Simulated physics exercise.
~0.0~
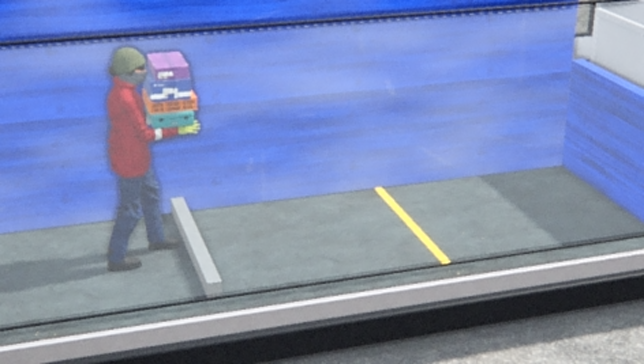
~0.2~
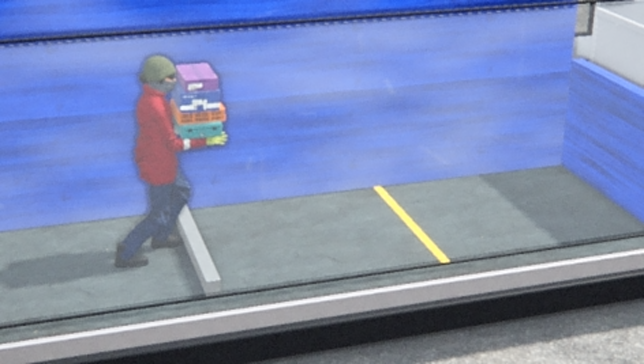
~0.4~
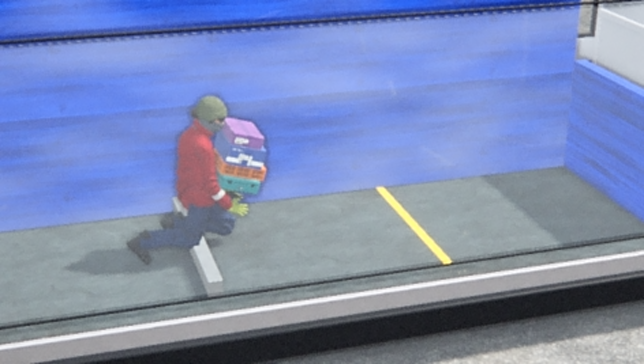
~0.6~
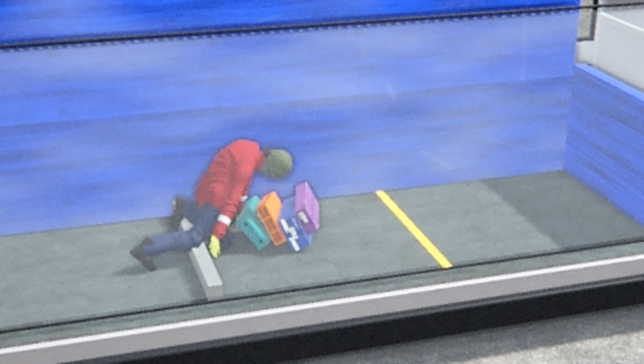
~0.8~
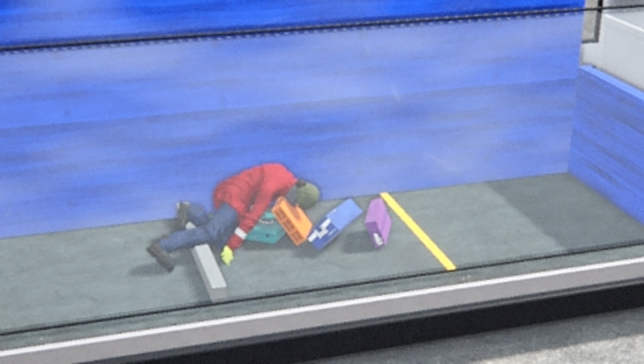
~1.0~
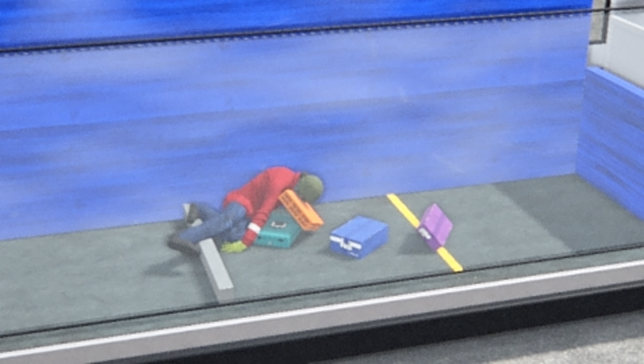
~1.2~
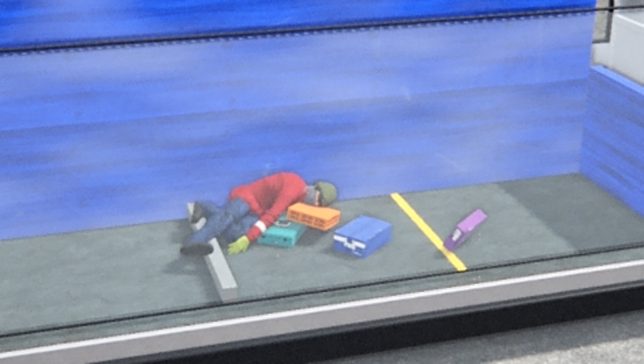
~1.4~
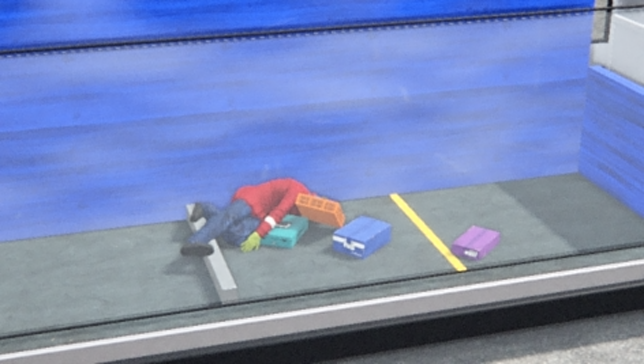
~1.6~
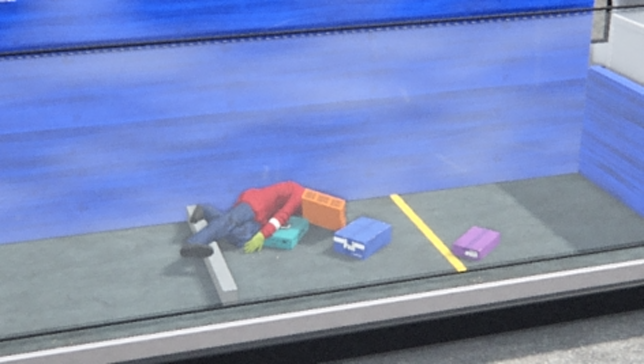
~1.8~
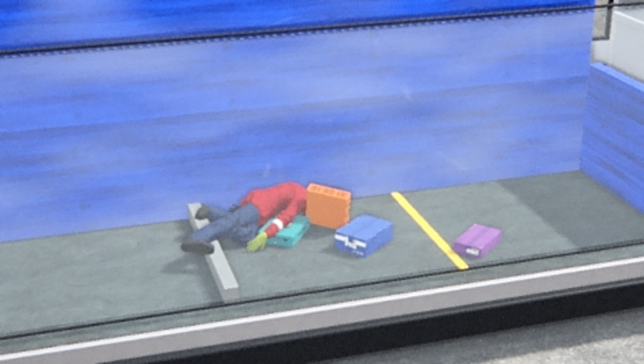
A courier carrying stacked boxes trips over a low rail and falls, the purple one tumbling past the yellow line.
